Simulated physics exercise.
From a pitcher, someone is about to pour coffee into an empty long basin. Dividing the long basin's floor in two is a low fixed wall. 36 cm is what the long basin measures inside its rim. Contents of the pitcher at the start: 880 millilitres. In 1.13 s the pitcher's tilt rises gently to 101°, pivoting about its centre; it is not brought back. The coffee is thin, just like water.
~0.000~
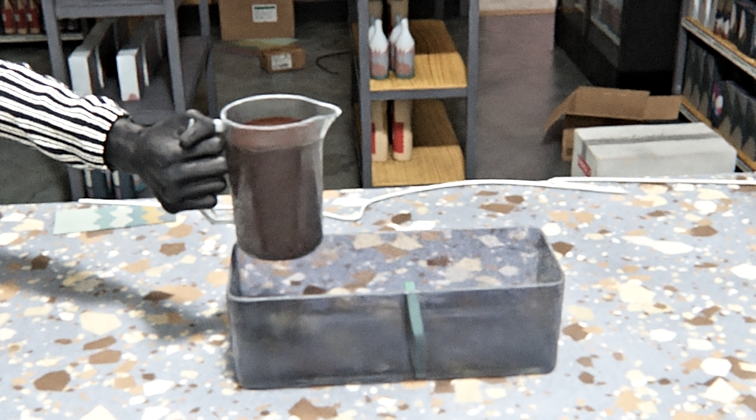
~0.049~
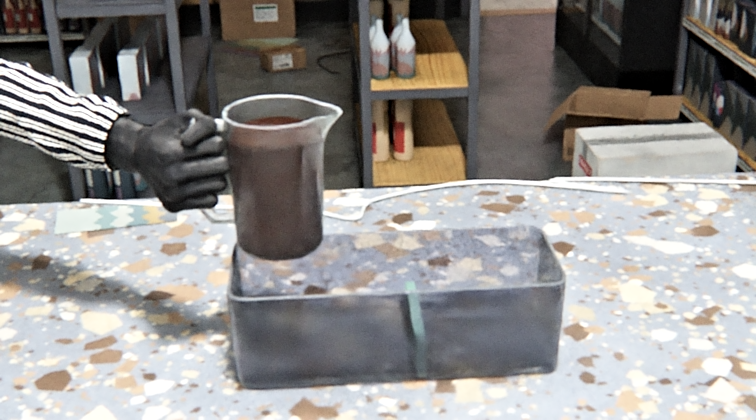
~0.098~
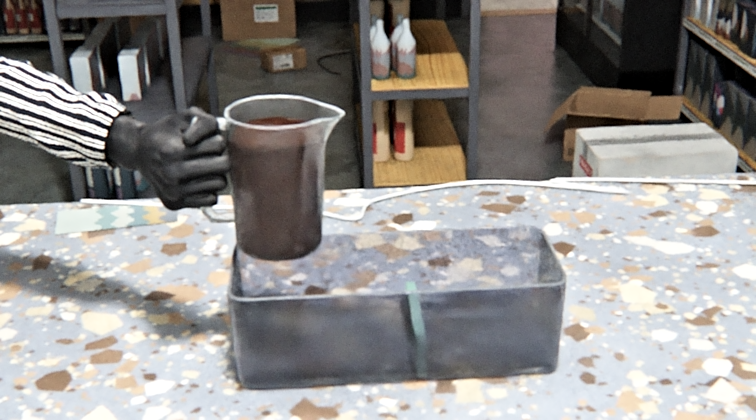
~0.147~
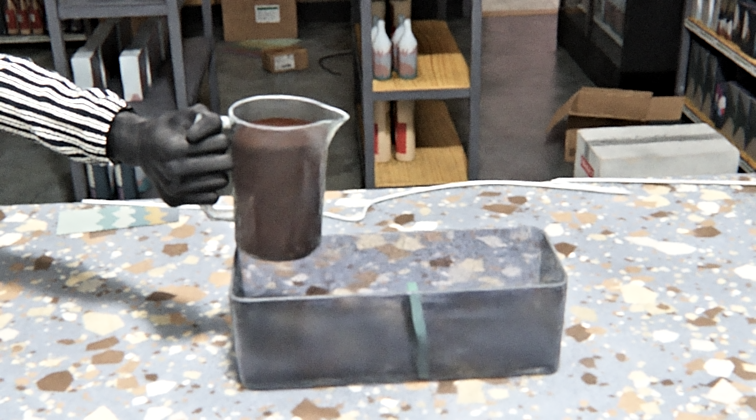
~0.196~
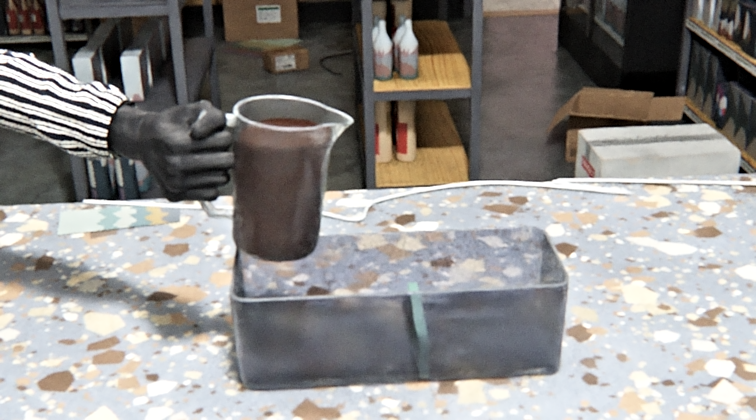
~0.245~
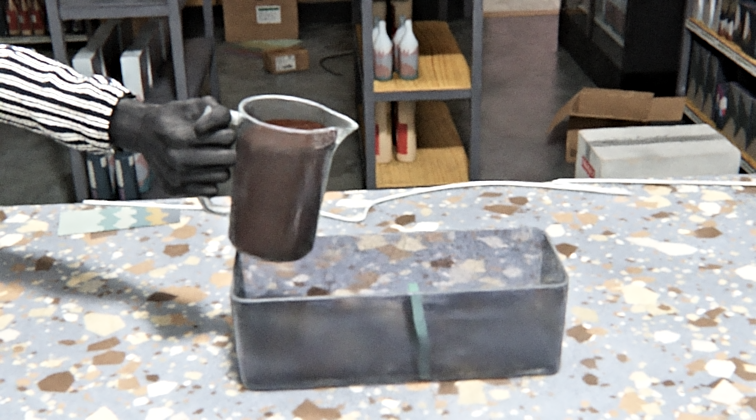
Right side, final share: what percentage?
47 per cent.
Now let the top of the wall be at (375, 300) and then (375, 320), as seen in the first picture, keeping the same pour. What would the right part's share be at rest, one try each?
I'd put it at about 95 per cent for the first and about 95 per cent for the second.
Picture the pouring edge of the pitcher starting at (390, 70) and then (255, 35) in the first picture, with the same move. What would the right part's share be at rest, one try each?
95 in a hundred, followed by 5 in a hundred.
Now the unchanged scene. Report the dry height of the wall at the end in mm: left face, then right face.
Looks like roughly 30 mm on the left and roughly 26 mm on the right.
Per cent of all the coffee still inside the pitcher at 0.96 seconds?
About 44 % is still there.
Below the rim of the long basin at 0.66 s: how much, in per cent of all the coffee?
Estimate - around 3 in a hundred parts.
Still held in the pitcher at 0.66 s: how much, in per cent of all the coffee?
At that time about 88 in a hundred parts are still held.
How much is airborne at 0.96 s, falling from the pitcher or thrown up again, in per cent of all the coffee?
12 per cent, roughly.
Then, 0.66 s in, the tilt is 64° and 87 per cent is still to pour, 0 is left of the wall and 3 right of it.
Then, 0.96 s in, the tilt is 96° and 44 per cent is still to pour, 13 is left of the wall and 31 right of it.
Then, 1.28 s in, the tilt is 101° and 8 per cent is still to pour, 43 is left of the wall and 46 right of it.
Then, 1.63 s in, the tilt is 101° and 1 per cent is still to pour, 52 is left of the wall and 47 right of it.
Finally, 52 per cent lies left of the wall, 47 right of it and 0 outside.
